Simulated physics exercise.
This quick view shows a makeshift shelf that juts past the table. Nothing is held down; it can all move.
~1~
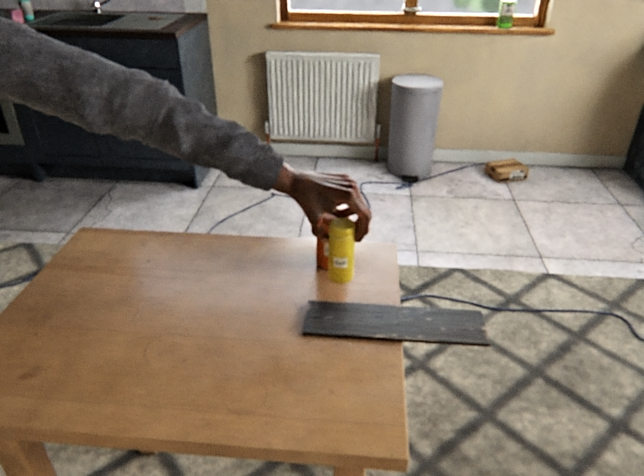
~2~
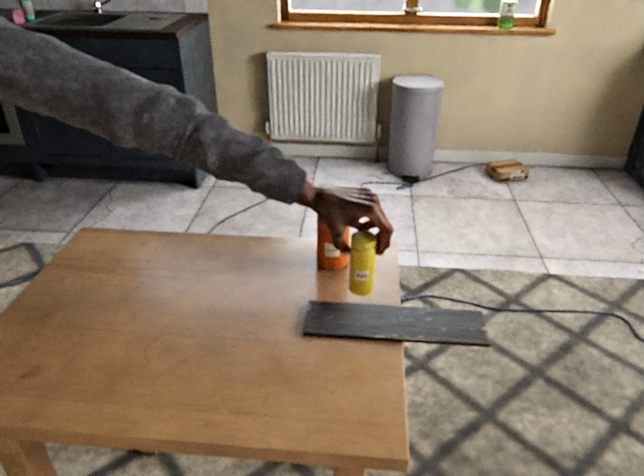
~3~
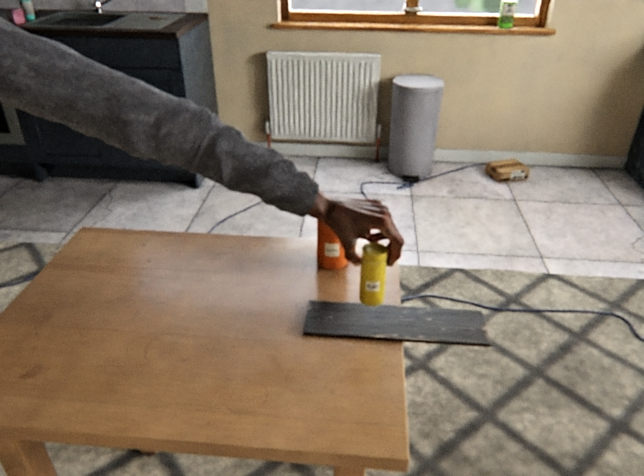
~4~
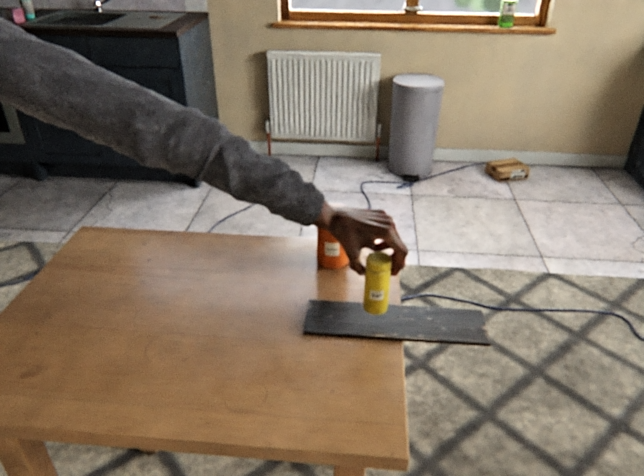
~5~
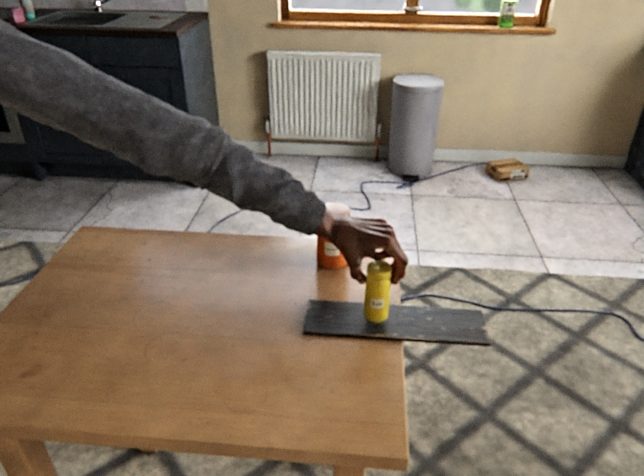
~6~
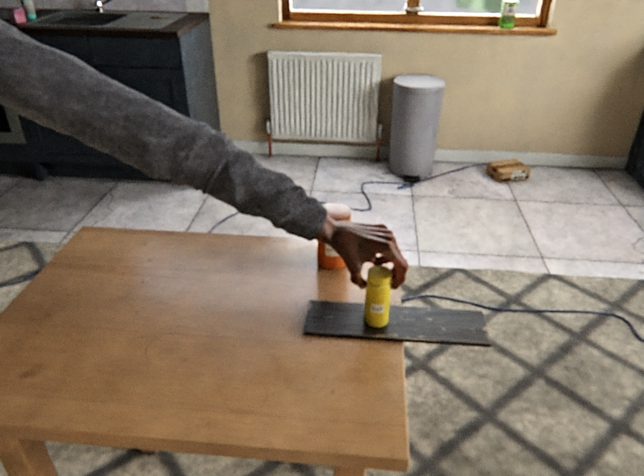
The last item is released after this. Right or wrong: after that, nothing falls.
Right.
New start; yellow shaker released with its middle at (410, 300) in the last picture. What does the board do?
It remains balanced.
Then, 0.30 s past the last view, nothing moves.
Then, 0.70 s past the last view, yellow shaker resting near (378, 297).
Finally, all 3 still in place. Final places as the last picture's camera would see them, yellow shaker near (378, 297). The board keeps its balance.
